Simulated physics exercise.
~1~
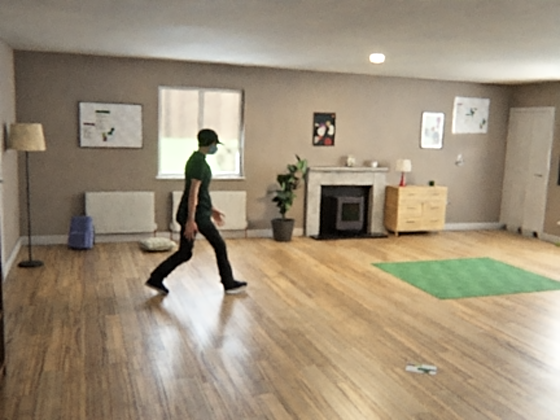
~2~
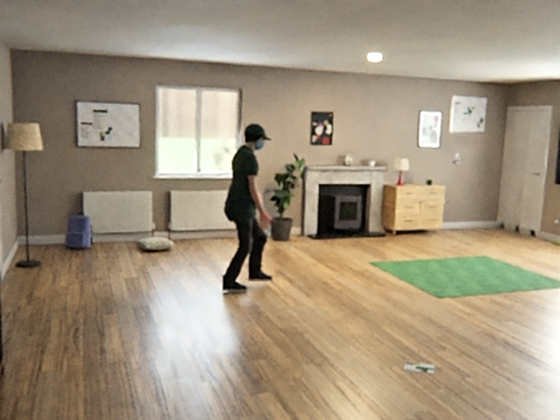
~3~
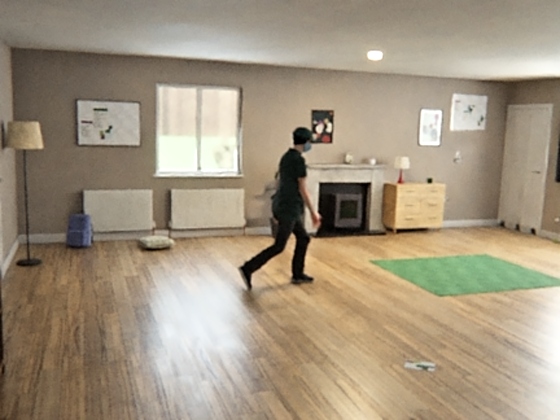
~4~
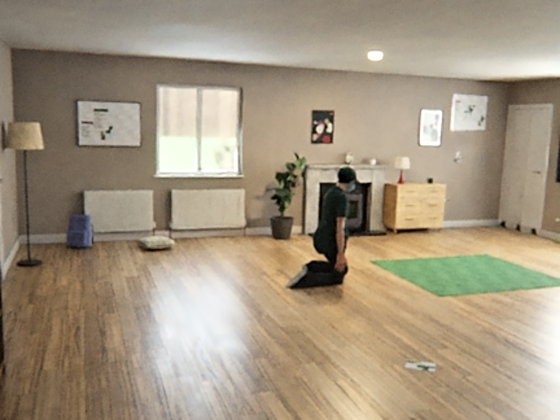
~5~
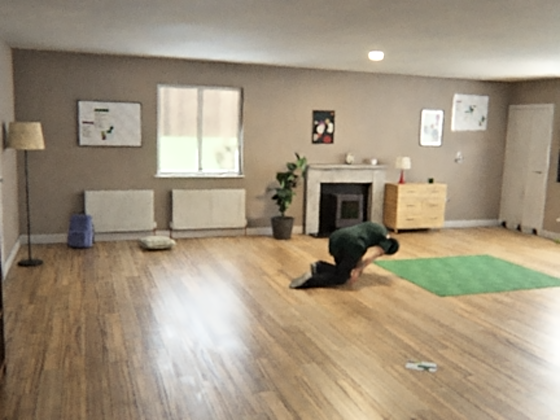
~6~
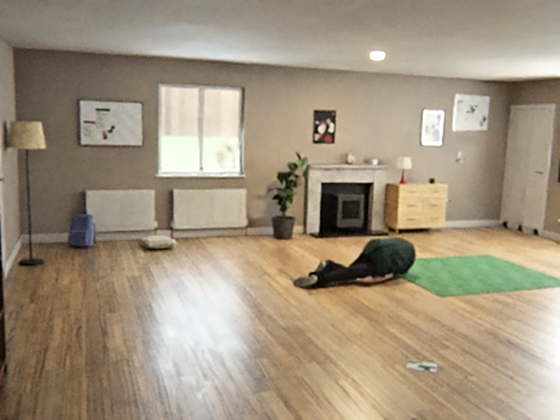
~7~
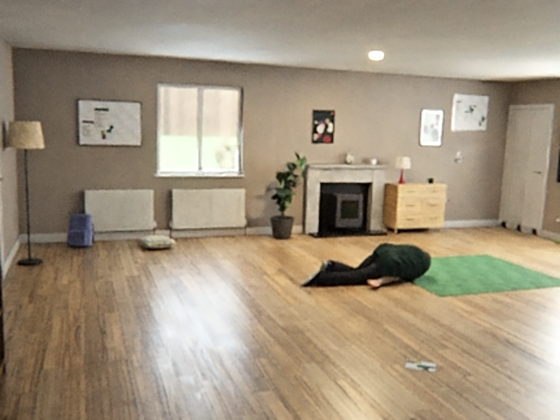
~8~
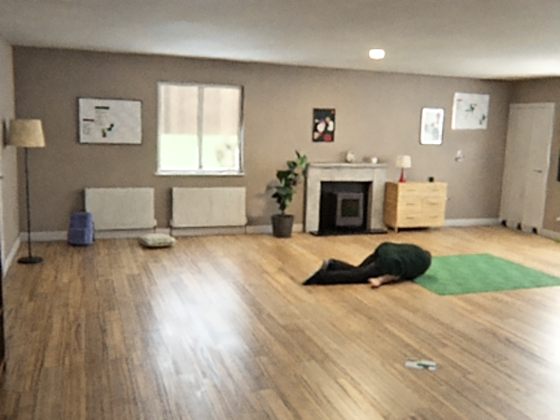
A person in dark clothes and a cap walked right across a wooden-floored room toward a green mat, sank to their knees, pitched forward and ended lying still, with head and chest over the mat's near edge and hips short of it.
